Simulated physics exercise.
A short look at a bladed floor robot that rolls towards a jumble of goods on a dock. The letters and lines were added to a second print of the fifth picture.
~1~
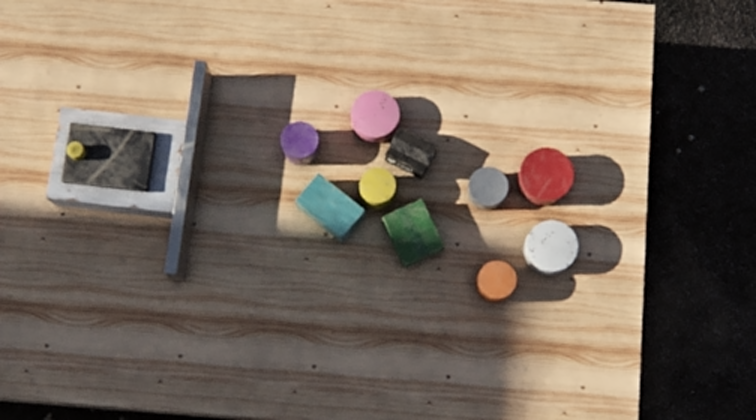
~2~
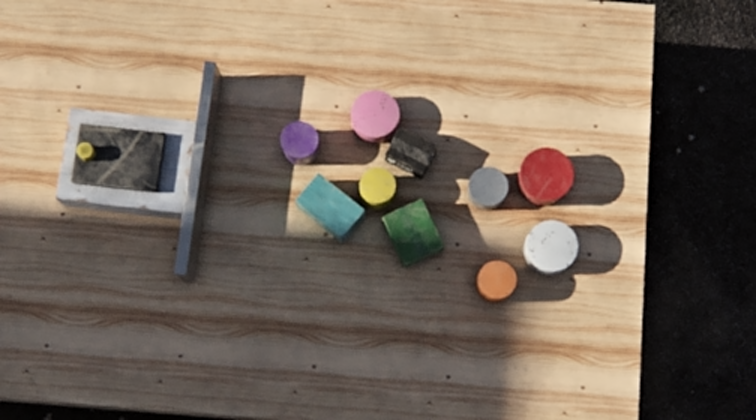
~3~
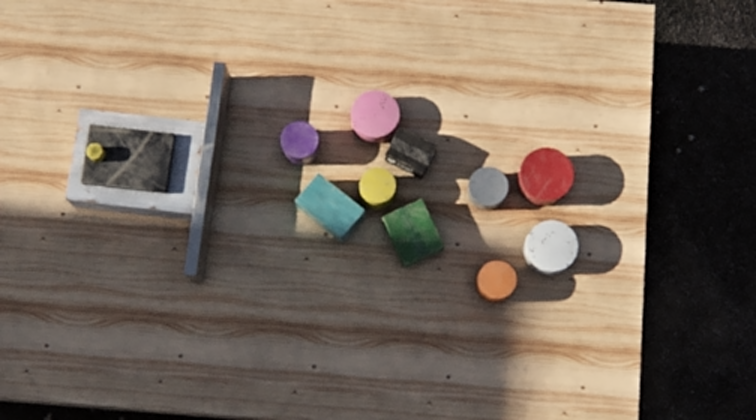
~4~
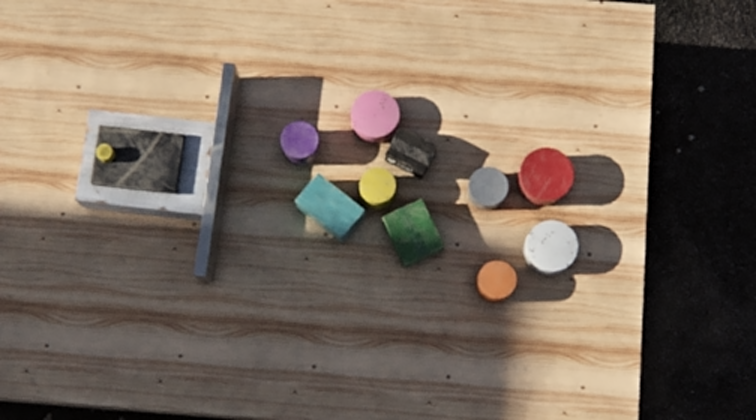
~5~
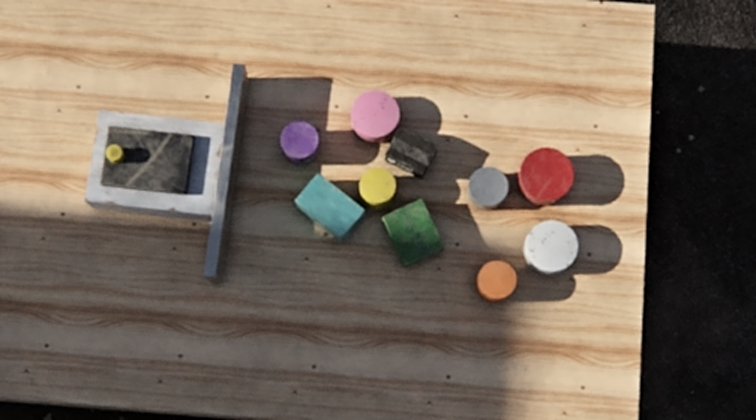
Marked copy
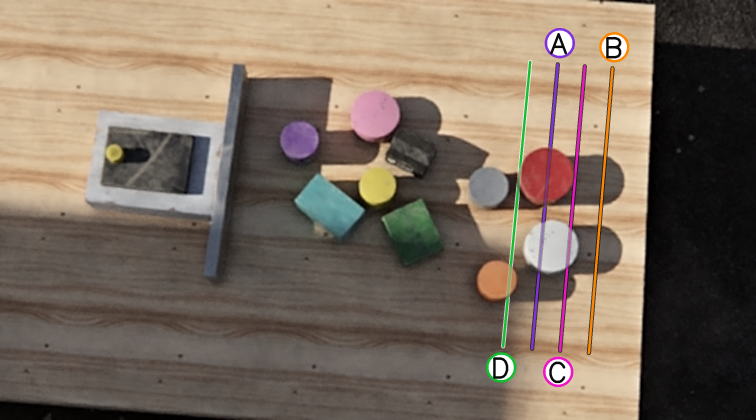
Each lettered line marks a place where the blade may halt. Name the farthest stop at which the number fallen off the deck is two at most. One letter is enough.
At C, and not beyond.
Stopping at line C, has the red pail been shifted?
Yes.
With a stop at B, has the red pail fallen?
Yes.
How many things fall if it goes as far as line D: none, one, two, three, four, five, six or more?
By then, none.
On the marked copy, A at (545, 203); B at (601, 208); C at (573, 205); D at (517, 201).
With C. Early on, robot (279, 170); pink canister (389, 115); green box (440, 251).
Further on, robot (405, 180); red pail (570, 176); white canister (559, 257).
At the end, robot (504, 187); white canister (639, 273); red pail (637, 183); none fallen.
As for the rest, A is within the limit but short; B drops three; D is within the limit but short.
